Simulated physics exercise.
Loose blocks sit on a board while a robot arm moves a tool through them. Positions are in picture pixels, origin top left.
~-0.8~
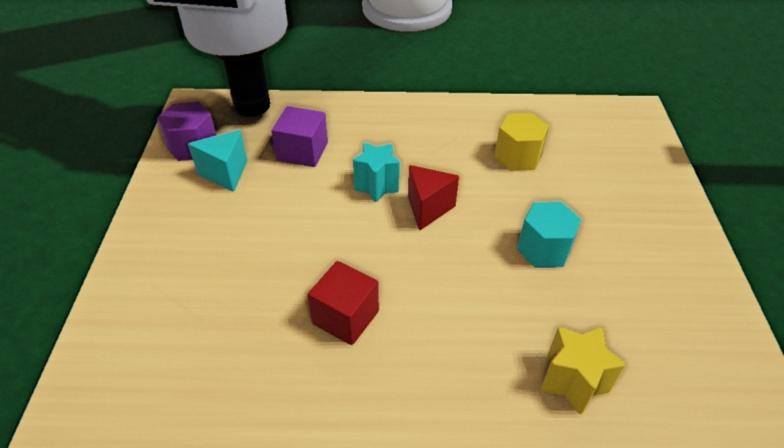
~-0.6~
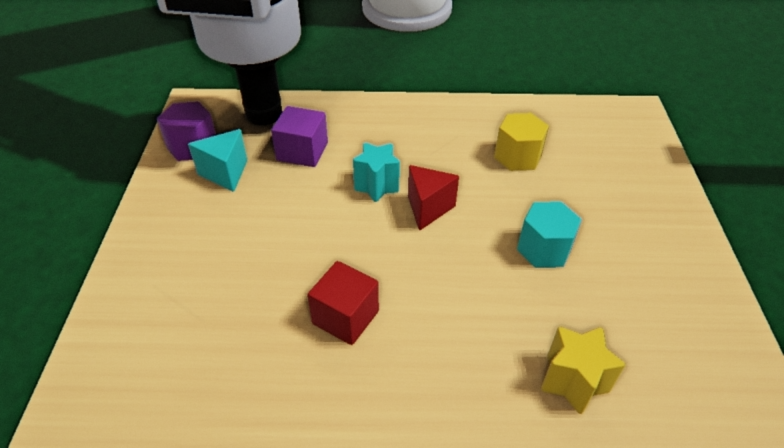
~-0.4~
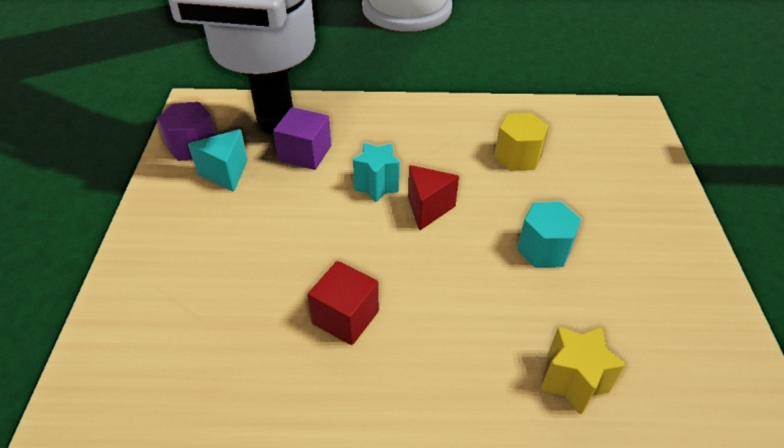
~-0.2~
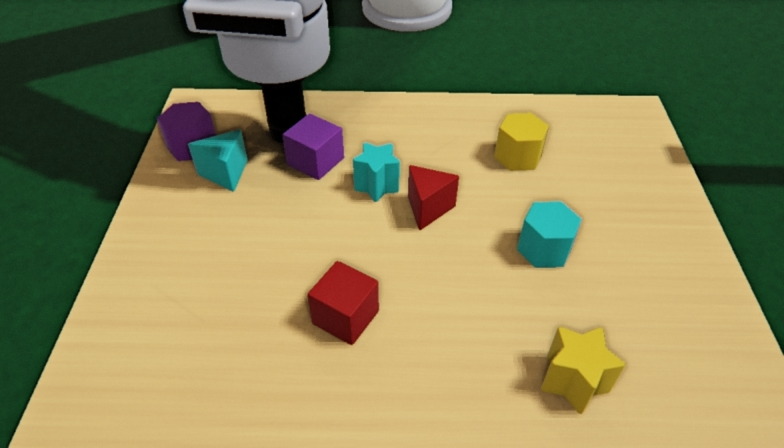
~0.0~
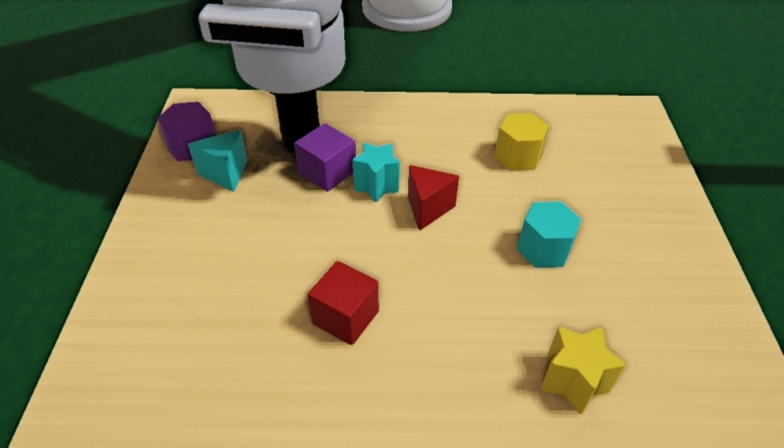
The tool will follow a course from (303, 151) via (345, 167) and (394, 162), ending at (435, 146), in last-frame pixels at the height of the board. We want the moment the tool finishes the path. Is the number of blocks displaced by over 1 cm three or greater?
Going by the path, no.
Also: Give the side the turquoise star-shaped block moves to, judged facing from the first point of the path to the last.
It moves over to the right.
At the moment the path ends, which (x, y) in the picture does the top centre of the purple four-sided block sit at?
At roughly (354, 168).
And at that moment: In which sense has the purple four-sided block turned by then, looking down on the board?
From the top: Clockwise.
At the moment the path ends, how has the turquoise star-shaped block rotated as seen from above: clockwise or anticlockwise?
It turns counter-clockwise.
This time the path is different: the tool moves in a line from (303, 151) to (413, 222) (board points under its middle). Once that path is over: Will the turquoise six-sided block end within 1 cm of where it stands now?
Going by the path, yes.
The first path, step by step. One third of the way, tool (345, 158); purple four-sided block (352, 164), turned 35° clockwise; turquoise star-shaped block (398, 163), turned 35° anticlockwise; red triangular block (434, 181).
Two thirds of the way, tool (394, 153); purple four-sided block (354, 168), turned 40° clockwise; turquoise star-shaped block (401, 164), turned 45° anticlockwise; red triangular block (435, 181), turned 15° clockwise.
At the end, tool (436, 137); turquoise triangular block not moved; purple four-sided block (354, 168), turned 40° clockwise; turquoise star-shaped block (401, 164), turned 45° anticlockwise; red triangular block (435, 181), turned 15° clockwise.
